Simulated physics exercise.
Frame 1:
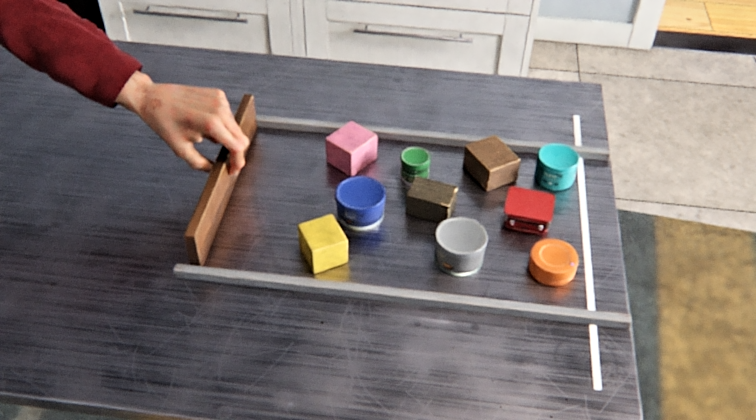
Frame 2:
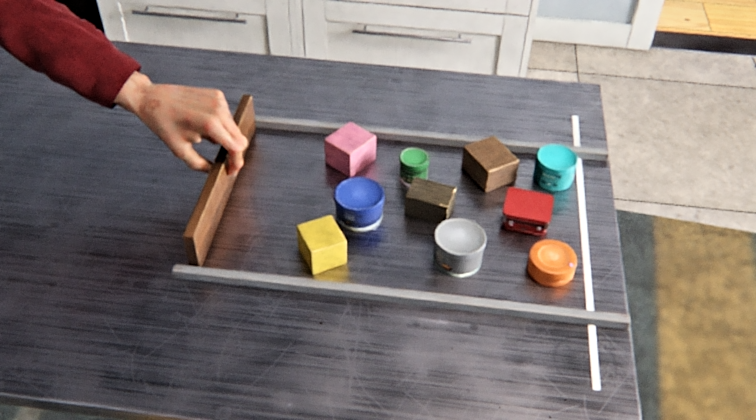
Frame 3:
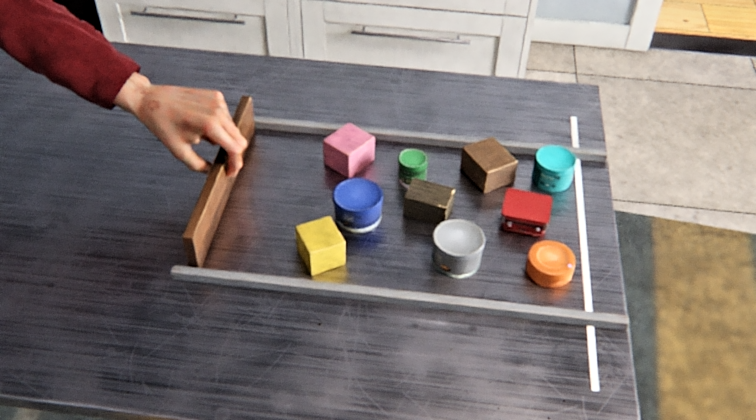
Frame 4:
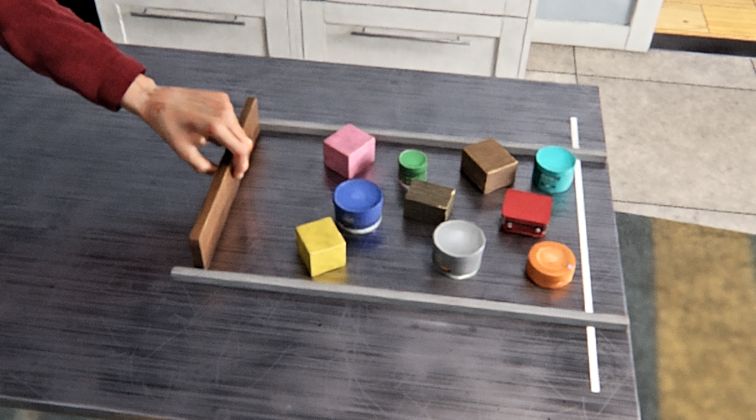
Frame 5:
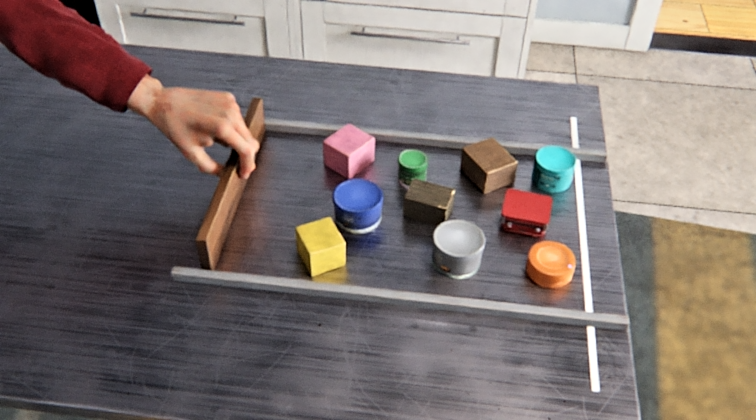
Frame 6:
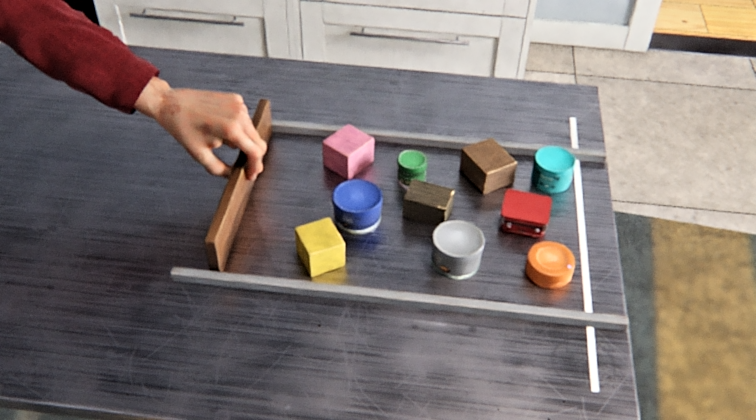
A hand slides a wooden board slightly right toward colorful blocks and tubs, which stay still.
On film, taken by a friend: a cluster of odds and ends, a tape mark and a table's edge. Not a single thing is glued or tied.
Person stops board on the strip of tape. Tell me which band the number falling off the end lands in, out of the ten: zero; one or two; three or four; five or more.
Count off: Five and up.
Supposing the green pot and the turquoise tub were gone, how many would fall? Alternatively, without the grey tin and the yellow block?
4 in the first case, 4 in the second.
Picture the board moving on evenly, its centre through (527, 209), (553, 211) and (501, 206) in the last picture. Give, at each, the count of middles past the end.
The numbers past the end are 2, 3 and 0.
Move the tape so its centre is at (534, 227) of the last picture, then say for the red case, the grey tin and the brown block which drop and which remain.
The red case? It is safe. The grey tin? It is safe. The brown block? It is safe.
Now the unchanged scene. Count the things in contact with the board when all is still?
It touches 4.
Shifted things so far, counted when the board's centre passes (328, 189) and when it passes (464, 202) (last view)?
The number moved is 2 and then 10.
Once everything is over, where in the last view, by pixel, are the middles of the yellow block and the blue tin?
The yellow block comes to rest close to (610, 286), while the blue tin rests close to (611, 235).
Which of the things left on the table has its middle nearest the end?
It's the blue tin.
Soon after, none off yet; turquoise tub at rest near (553, 169); orange lid at rest near (550, 265); red case at rest near (525, 214).
After that, none off yet; turquoise tub at rest near (553, 169); orange lid at rest near (550, 265); red case at rest near (531, 214).
And then, none off yet; turquoise tub displaced about its own width near (615, 173); orange lid displaced well along near (630, 278); red case displaced about its own width near (595, 221).
In the end, the number that fall off is five or more; gone, black block, grey tin, brown block, red case, orange lid and turquoise tub.
